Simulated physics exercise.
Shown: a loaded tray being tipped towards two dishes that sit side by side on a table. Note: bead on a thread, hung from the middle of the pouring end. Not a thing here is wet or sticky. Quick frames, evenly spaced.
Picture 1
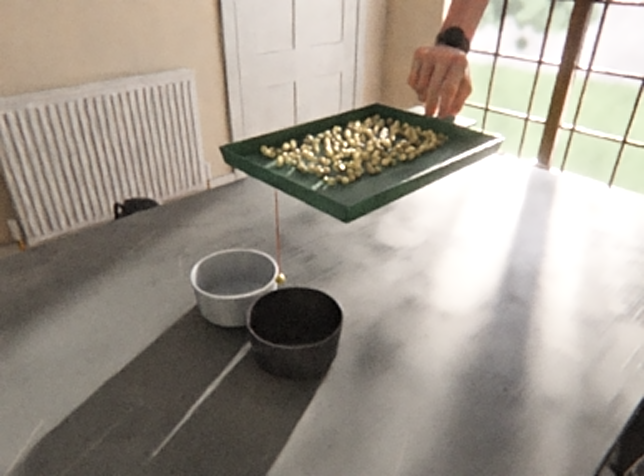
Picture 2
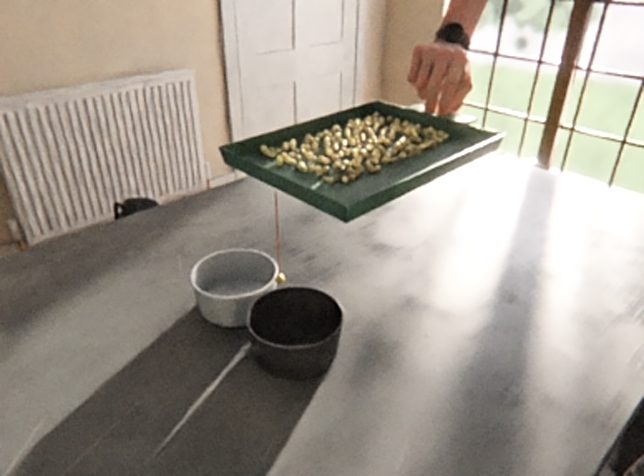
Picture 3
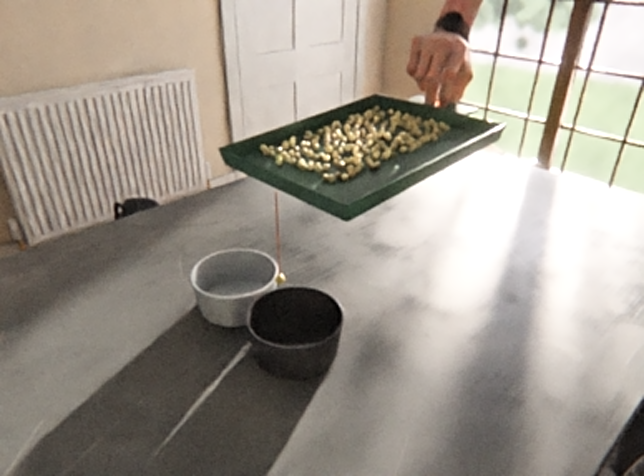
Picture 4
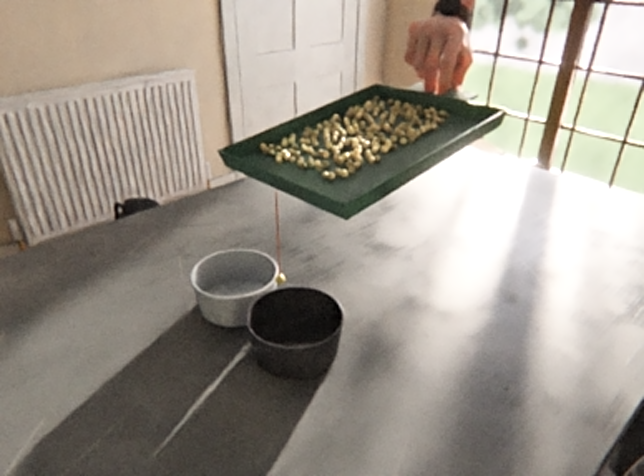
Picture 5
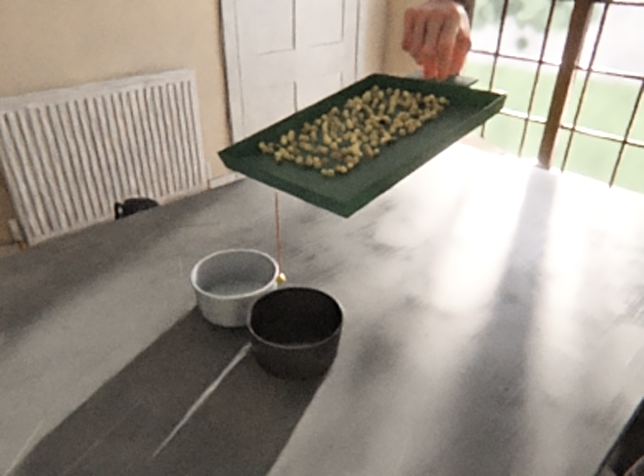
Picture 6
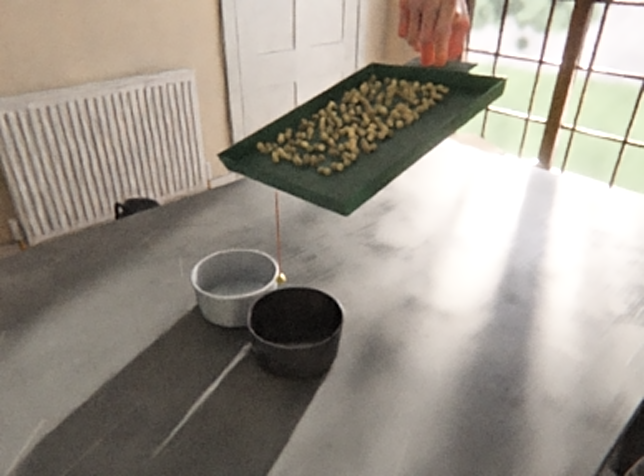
At first, a hand holds a green tray of small, pale beans nearly level above a light dish and a dark dish on a table, with a bead hanging on a thread. The hand then lifts the far end, and the tray gradually tilts towards its left corner while the beans stay heaped together.
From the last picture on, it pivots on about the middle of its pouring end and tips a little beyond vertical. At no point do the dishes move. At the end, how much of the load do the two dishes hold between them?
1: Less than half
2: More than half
2, more than half.
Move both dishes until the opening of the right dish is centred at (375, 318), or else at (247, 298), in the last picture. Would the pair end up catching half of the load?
One: Less than half. Two: Over half.
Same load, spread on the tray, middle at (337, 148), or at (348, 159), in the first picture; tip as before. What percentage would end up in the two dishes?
Respectively 80 and 80 per cent.
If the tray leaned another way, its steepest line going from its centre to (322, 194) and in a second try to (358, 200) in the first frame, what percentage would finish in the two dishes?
Well, 60 percent for one and then 30 percent for the other.
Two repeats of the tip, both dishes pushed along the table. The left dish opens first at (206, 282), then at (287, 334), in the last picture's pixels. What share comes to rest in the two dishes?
The first try gives 90 per cent, the second 0 per cent.
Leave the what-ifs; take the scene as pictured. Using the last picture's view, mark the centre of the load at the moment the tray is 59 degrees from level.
Look around (252, 160) in the last picture.
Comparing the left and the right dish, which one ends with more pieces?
Looking at the end state, it is the left-side one.
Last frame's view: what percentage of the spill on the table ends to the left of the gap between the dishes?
Looks like close to 100 per cent of it.
Just after the last frame, tray tipped steeply; almost all on the tray; just a few outside both; about a tenth in the air.
A moment on, tray tipped right over; roughly two thirds on the tray; about a tenth in the left dish; about a tenth outside both; roughly a quarter in the air.
Further on, tray tipped past a quarter turn; just a few in the right dish; the larger part in the left dish; roughly a quarter outside both.
When it is over, tray tipped past a quarter turn; just a few in the right dish; the larger part in the left dish; roughly a quarter outside both.
